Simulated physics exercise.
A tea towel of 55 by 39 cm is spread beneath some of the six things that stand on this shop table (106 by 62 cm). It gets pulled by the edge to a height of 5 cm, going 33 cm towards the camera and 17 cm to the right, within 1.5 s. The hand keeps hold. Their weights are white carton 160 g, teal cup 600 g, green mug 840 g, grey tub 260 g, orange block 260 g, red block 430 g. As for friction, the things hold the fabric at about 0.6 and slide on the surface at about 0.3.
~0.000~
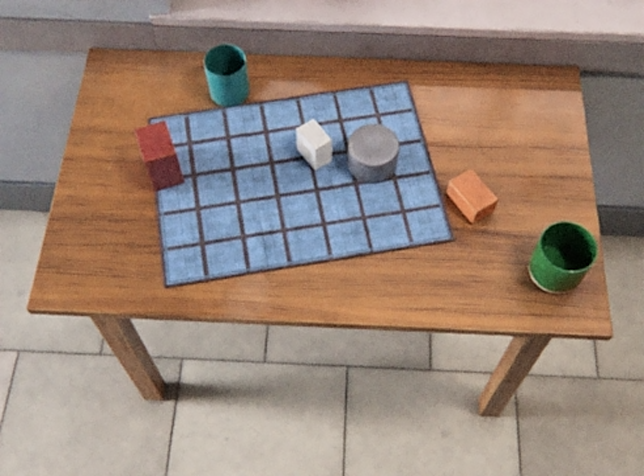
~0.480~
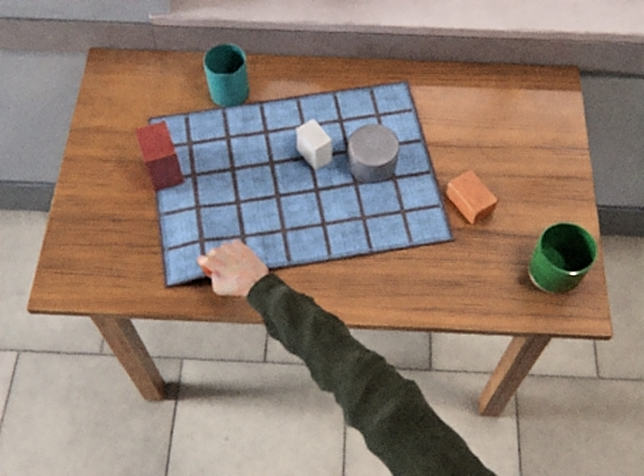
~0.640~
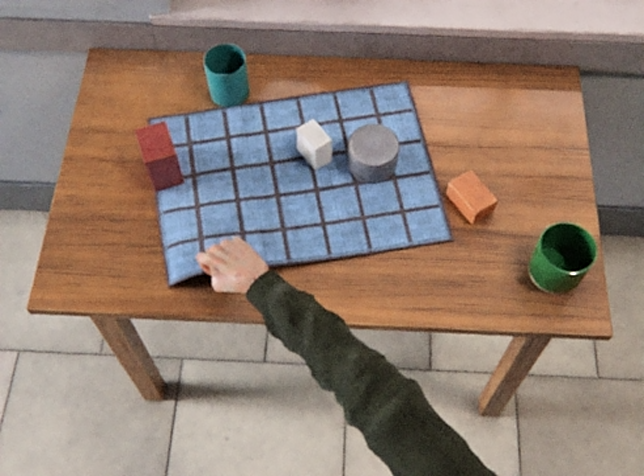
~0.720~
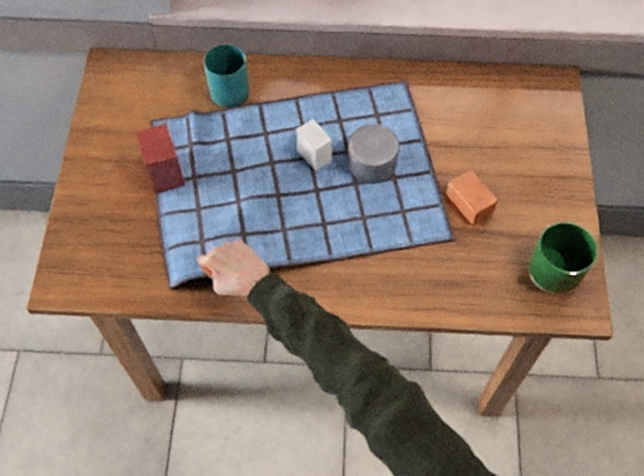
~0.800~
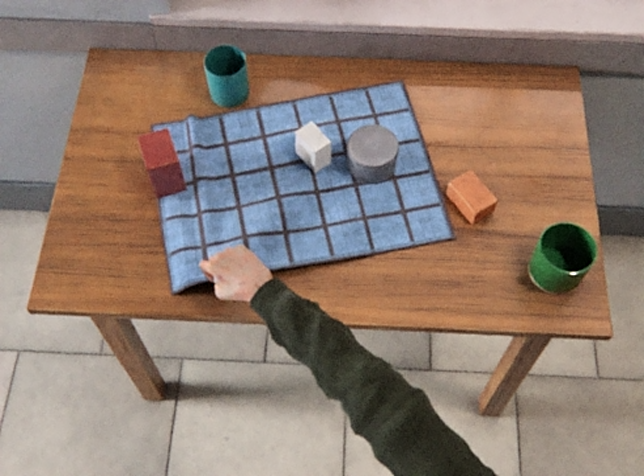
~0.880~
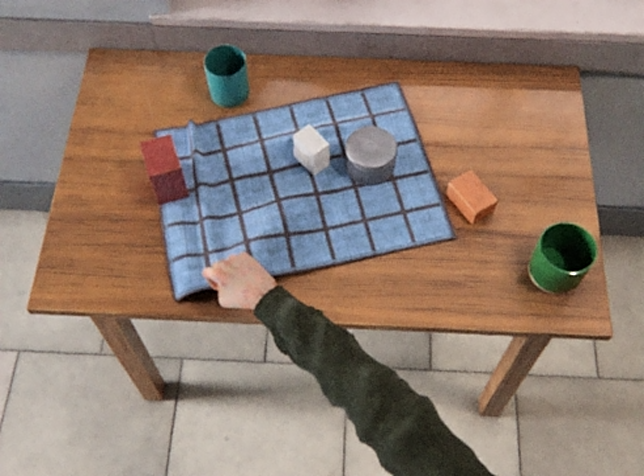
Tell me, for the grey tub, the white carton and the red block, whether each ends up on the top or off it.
At the end, my guess is the grey tub ends up on the surface. My guess is the white carton ends up on the surface. My guess is the red block ends up off the surface.
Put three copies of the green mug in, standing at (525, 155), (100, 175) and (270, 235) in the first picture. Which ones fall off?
Log, in listed order - kept / kept / lost.
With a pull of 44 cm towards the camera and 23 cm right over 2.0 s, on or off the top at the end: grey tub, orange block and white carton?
Outcome: Grey tub leaves the top; orange block is still there; white carton leaves the top.
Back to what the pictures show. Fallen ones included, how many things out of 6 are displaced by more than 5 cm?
I count 3.
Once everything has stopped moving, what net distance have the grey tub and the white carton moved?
The grey tub ends 25 cm from where it began, and the white carton ends 30 cm from where it began.
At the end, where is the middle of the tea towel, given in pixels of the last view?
Close to (293, 320) in pixels.
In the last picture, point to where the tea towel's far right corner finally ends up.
That corner comes to rest close to (322, 166) in the last view.
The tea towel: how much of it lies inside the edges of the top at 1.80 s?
About 65 per cent.
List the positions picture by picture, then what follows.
Grey tub (374, 144); white carton (314, 134); red block (155, 141); tea towel corners (165, 288) (408, 81) (455, 240), in the first picture.
Tea towel corners (408, 81) (454, 240); grip (213, 276), in the second picture.
Tea towel corners (408, 81) (454, 240); grip (212, 273), in the third picture.
Red block (156, 144); tea towel corners (406, 80) (455, 240); grip (213, 275), in the fourth picture.
Red block (157, 148); white carton (313, 136); tea towel corners (403, 80) (456, 239); grip (216, 280), in the fifth picture.
Grey tub (372, 146); white carton (311, 139); red block (160, 155); tea towel corners (154, 130) (398, 81) (457, 238); grip (219, 287), in the sixth picture.
At 1.2 s, 95 % of the tea towel is still over the top; red block 13 cm off its start, white carton 7 cm off its start, grey tub 5 cm off its start.
At 1.5 s, 85 % of the tea towel is still over the top; red block 25 cm off its start, white carton 17 cm off its start, grey tub 12 cm off its start.
At 1.8 s, 65 % of the tea towel is still over the top; red block 35 cm off its start at (193, 311), white carton 27 cm off its start at (295, 256), grey tub 19 cm off its start at (352, 228).
At 2.1 s, 50 % of the tea towel is still over the top; red block over the edge, white carton 31 cm off its start, grey tub 23 cm off its start.
At 3.7 s, 50 % of the tea towel is still over the top; red block over the edge, white carton 31 cm off its start at (295, 277), grey tub 23 cm off its start at (352, 247).
